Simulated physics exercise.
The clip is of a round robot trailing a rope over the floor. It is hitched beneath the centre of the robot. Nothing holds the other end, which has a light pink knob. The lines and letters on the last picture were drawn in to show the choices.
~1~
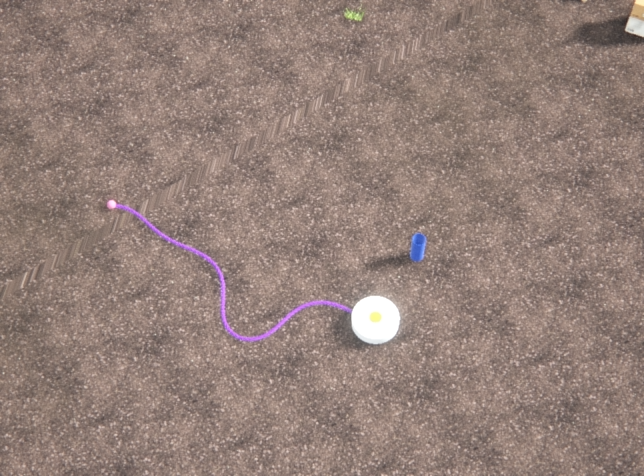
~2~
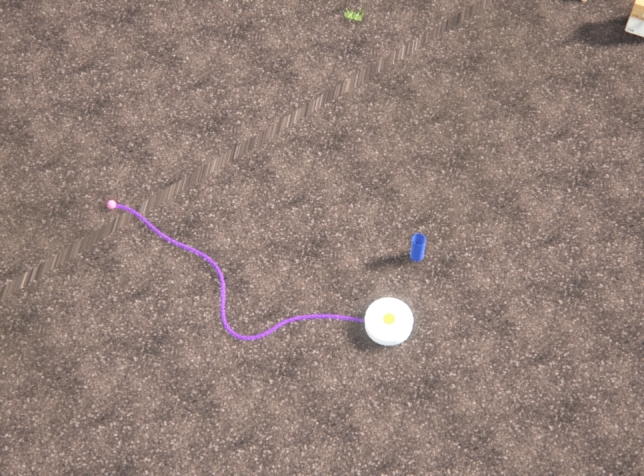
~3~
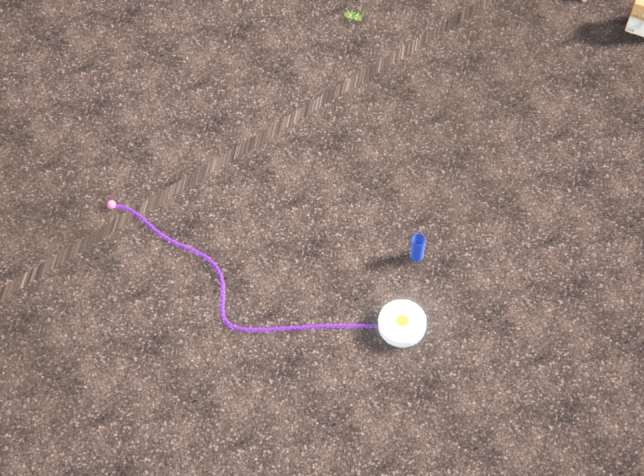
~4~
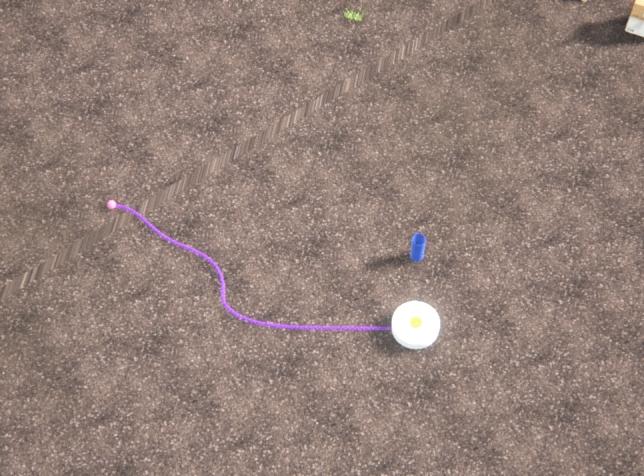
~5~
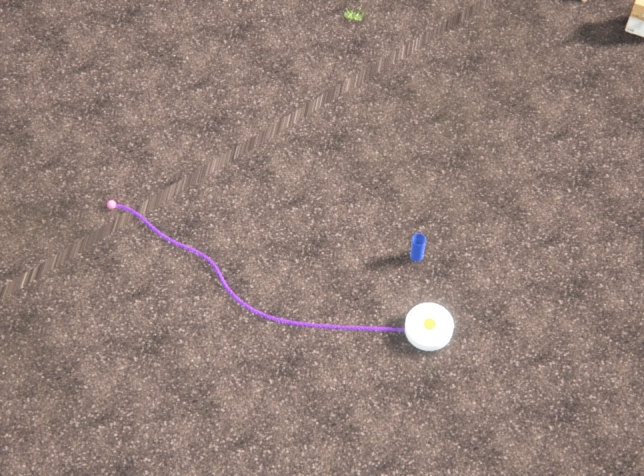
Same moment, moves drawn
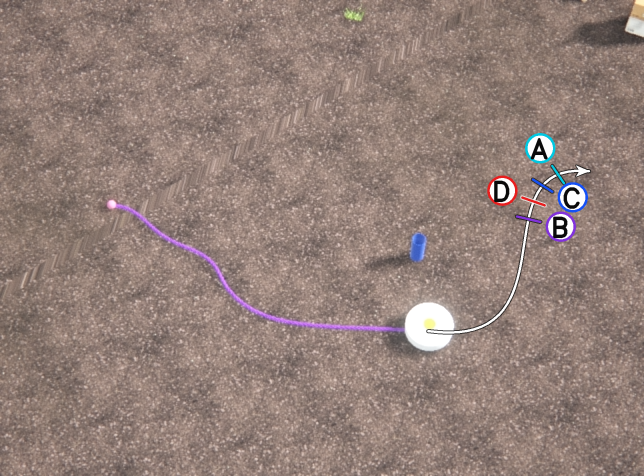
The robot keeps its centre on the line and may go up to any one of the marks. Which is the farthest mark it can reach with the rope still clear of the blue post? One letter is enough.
No farther than B.
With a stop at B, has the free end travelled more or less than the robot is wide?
By then, more.
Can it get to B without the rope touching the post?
For that mark, yes.
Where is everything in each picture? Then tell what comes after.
The first picture shows robot (375, 321); free end (111, 205); blue post (418, 248).
The second picture shows robot (389, 322); free end (111, 205).
The third picture shows robot (402, 324); free end (111, 205).
The fourth picture shows robot (415, 326); free end (111, 205).
The fifth picture shows robot (429, 327); free end (111, 205); blue post (418, 248).
On the marked copy, A at (558, 174); B at (528, 219); C at (543, 186); D at (534, 201); the route from (428, 331) via (523, 254) to (589, 171).
Following B. Soon after the start, robot (495, 316), middle of the rope (304, 293), free end (145, 222).
Later, robot (521, 264), middle of the rope (336, 290), free end (168, 234).
In the end, robot (530, 215), middle of the rope (360, 276), free end (185, 242); nothing has been touched.
As for the rest, A brings the rope against the post; C brings the rope against the post; D brings the rope against the post.
